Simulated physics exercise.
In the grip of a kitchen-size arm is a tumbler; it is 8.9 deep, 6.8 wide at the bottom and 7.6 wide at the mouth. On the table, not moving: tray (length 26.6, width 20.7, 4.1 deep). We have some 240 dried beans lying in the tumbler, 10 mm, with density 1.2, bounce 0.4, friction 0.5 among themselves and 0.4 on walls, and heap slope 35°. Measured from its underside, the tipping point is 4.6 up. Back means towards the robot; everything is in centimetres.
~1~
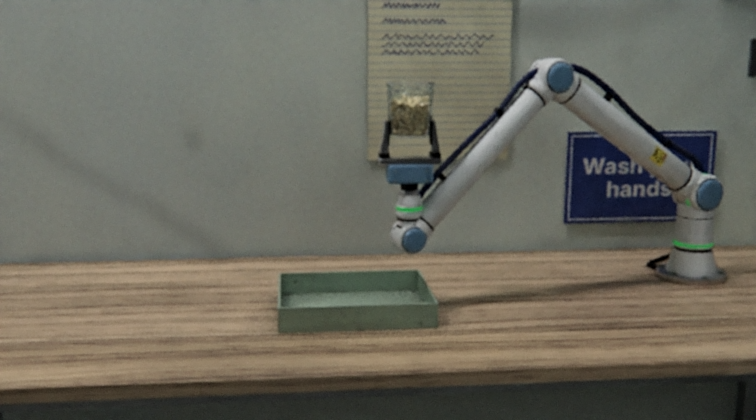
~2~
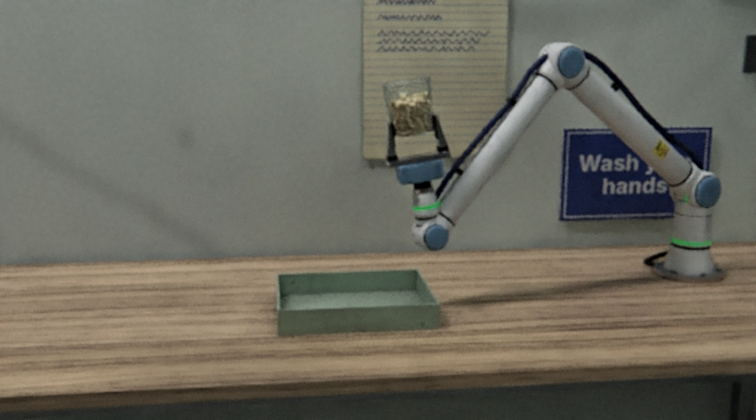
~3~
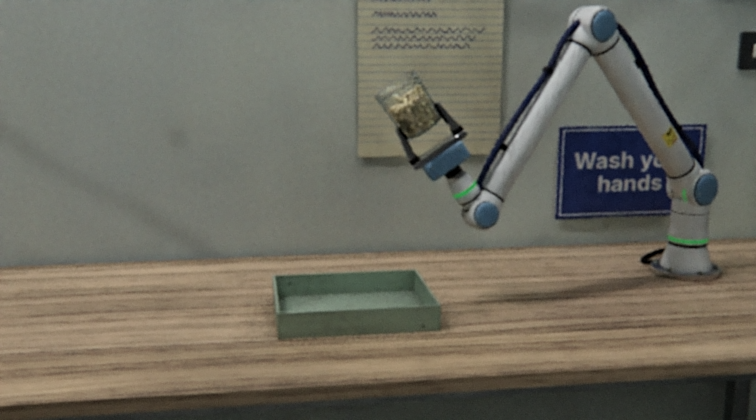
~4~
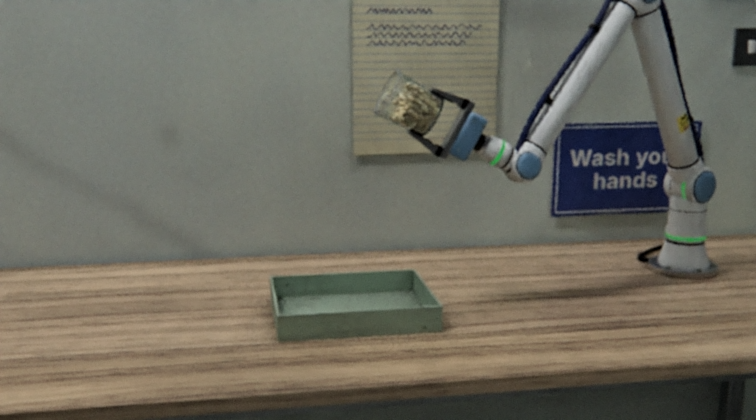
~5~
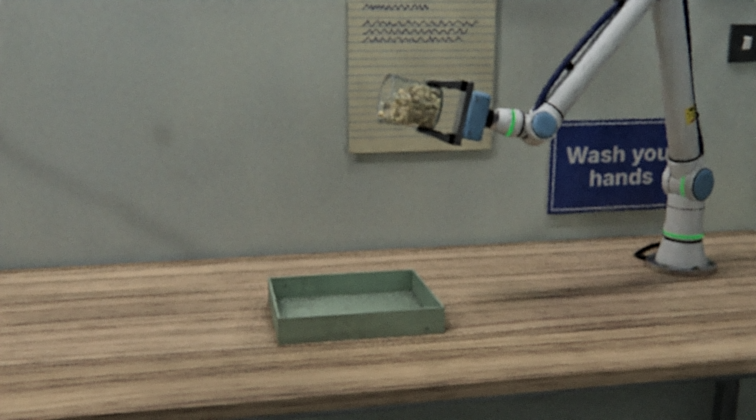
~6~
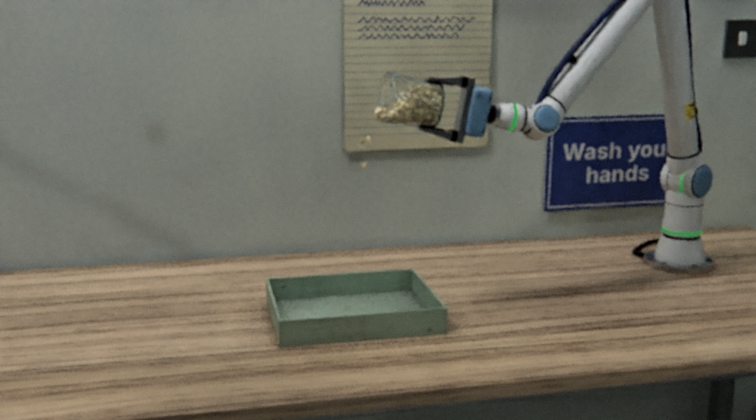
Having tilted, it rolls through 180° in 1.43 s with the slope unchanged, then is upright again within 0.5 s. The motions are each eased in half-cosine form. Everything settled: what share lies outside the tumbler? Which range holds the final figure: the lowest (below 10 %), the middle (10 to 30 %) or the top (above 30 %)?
It sits in the middle range, 10 to 30 %.
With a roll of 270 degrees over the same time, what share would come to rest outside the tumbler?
I'd put it at about 20 %.
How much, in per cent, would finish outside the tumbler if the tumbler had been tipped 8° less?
About 5 %.
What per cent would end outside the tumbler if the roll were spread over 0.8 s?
It would then come to about 15 per cent.
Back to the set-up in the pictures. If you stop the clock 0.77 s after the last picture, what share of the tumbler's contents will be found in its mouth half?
Close to 35 per cent lies in the mouth half.
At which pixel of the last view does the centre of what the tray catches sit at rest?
About (341, 315).
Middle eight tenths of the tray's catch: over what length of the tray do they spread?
10 cm.
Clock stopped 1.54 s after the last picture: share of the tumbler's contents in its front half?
About 65 %.
Then, 0.77 s later, tipped 80°, highest piece 39 above the table; 224 in the tumbler, 7 in the tray, 9 in flight or on a rim.
Then, 1.54 s later, tipped 70°, highest piece 39 above the table; 203 in the tumbler, 37 in the tray.
Then, 2.13 s later, upright, highest piece 40 above the table; 203 in the tumbler, 37 in the tray.
Then, 2.83 s later, upright, highest piece 40 above the table; 203 in the tumbler, 37 in the tray.
At rest, 203 in the tumbler, 37 in the tray. That is 15 % outside the tumbler.
